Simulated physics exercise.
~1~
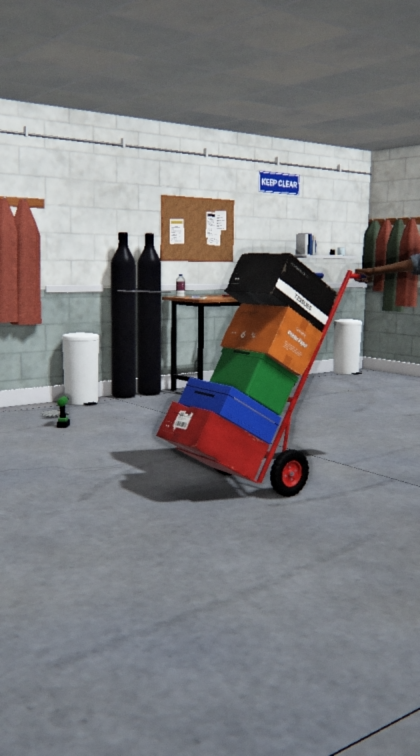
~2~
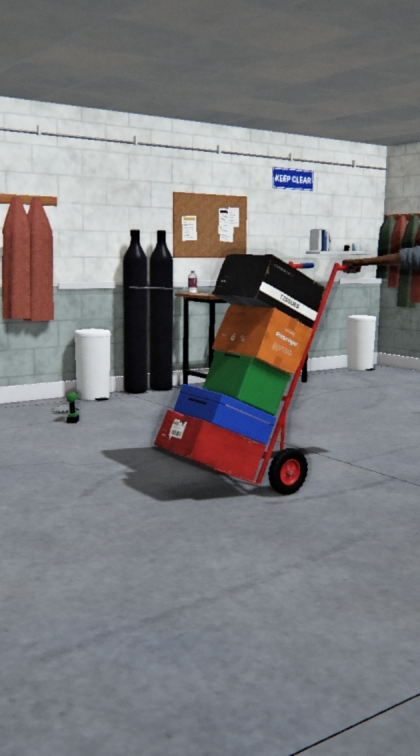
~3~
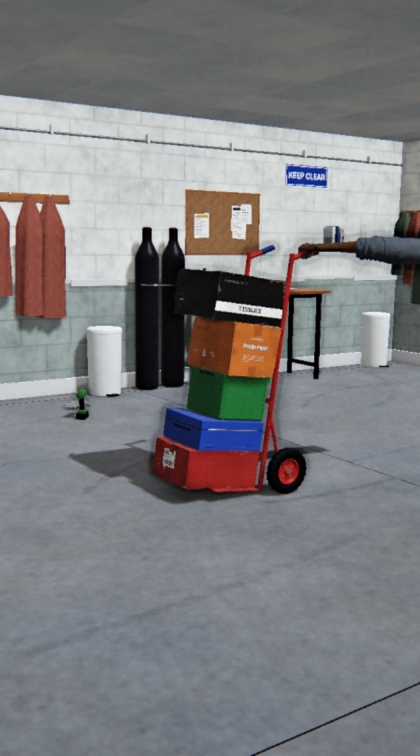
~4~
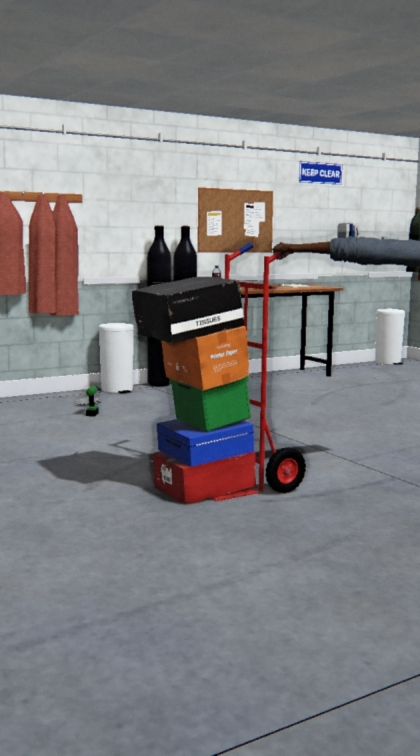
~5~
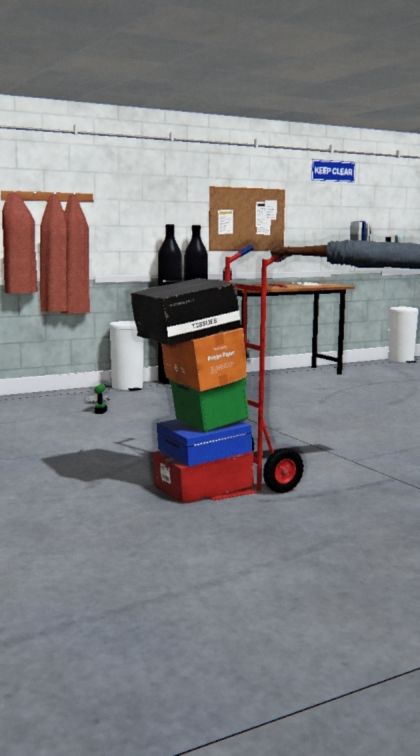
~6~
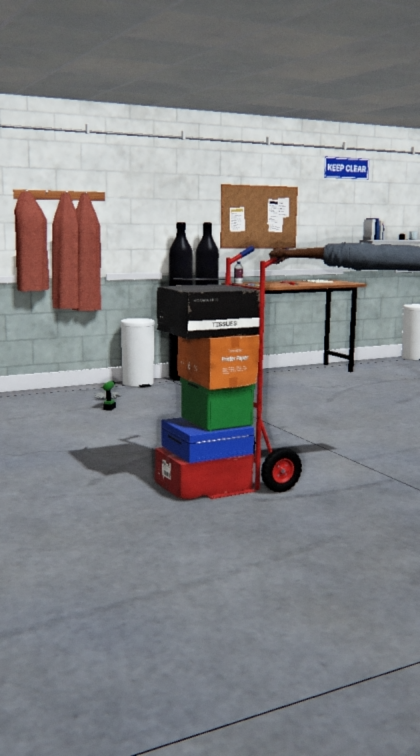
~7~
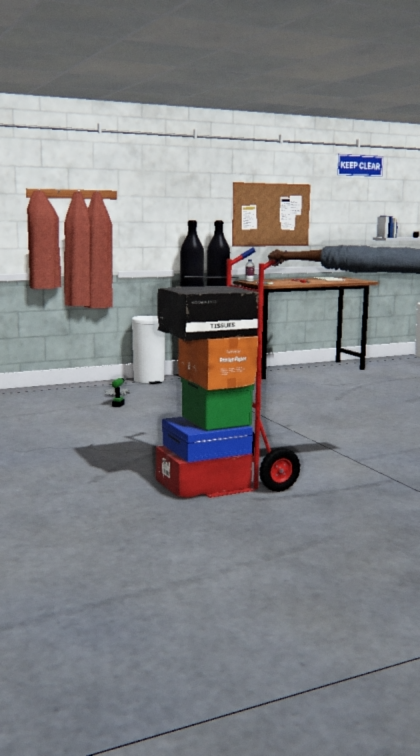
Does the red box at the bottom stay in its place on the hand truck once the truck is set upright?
Yes, the red box keeps its place at the bottom of the stack on the upright hand truck.
